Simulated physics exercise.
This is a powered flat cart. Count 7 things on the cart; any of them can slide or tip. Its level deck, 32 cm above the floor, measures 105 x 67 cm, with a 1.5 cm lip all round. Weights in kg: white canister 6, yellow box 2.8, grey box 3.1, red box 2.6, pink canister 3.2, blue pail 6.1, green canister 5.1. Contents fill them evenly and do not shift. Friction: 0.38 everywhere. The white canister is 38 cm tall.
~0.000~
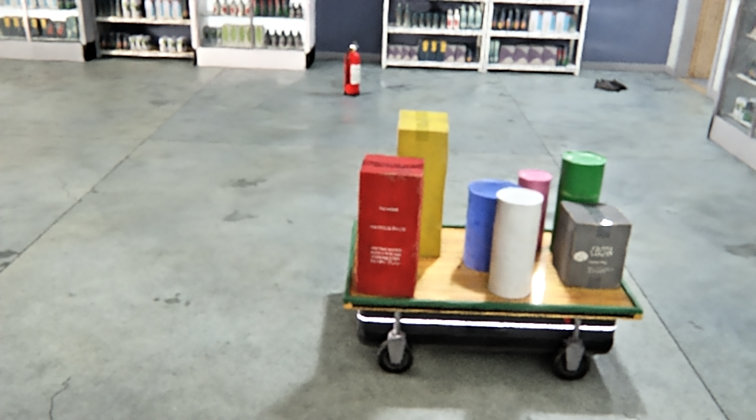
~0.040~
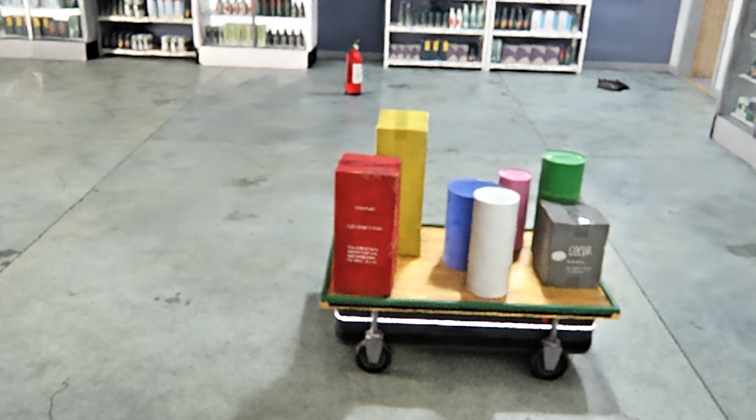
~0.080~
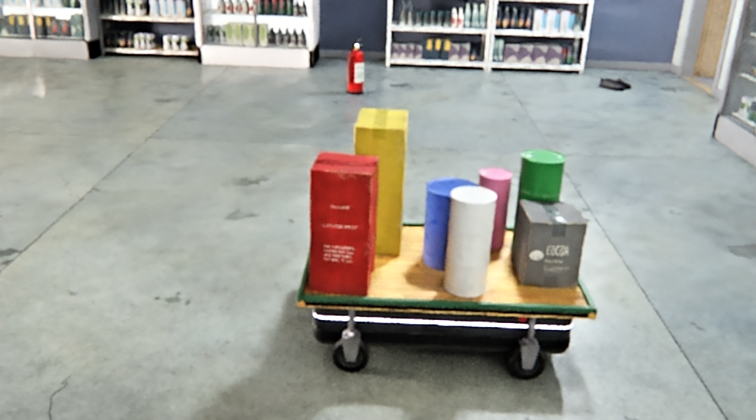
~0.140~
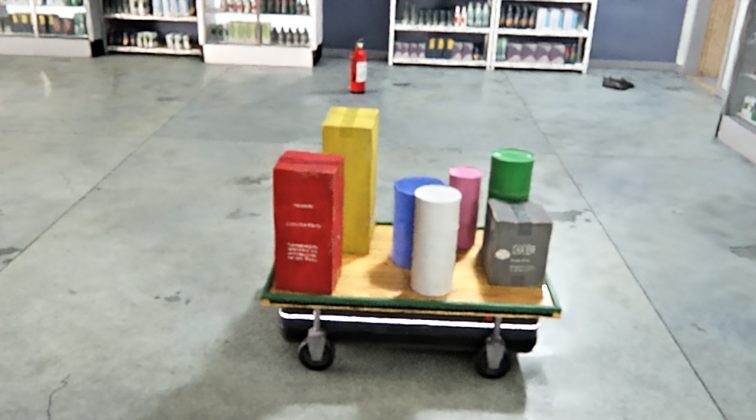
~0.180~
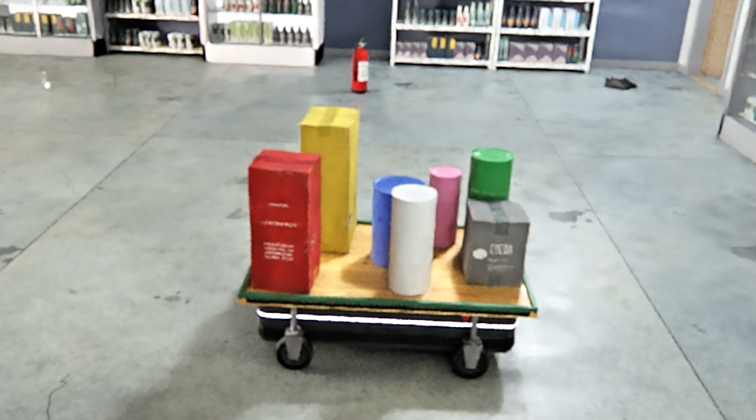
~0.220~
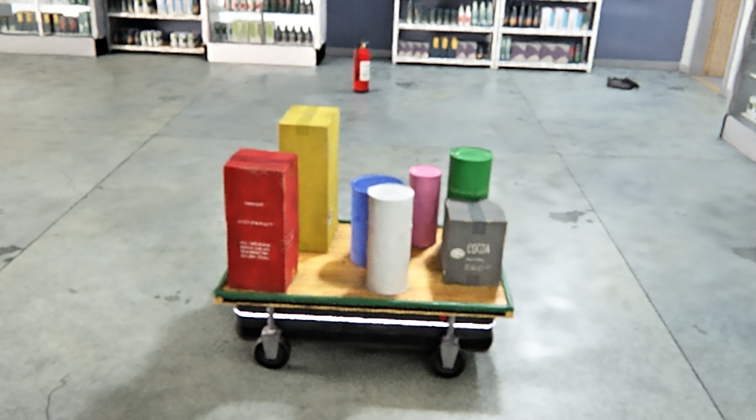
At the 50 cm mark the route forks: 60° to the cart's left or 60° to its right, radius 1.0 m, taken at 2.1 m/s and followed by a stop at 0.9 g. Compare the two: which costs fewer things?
The load fares better going right.
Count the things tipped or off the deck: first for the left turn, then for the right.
Left: 6; right: 4.
Turning left. At 0.72 s, 151 cm covered, turned 50°; yellow box now off the deck; white canister slid 19 cm near (116, 278); red box leaning 53°.
After 1.12 s, 210 cm covered, turned 60°, stopped; red box, pink canister and green canister now off the deck; white canister slid 29 cm; blue pail leaning 62°.
After 1.52 s, 210 cm covered, turned 60°, stopped; white canister leaning 38°; blue pail on its side; grey box slid 36 cm.
At rest (2.4 s), off the deck, white canister, yellow box, red box, pink canister and green canister; tipped over on the cart, blue pail; not toppled but over 10 cm from the start, grey box.
Turning right instead, white canister, yellow box, red box and pink canister tipped over or off the deck, 4 of 7 in all.
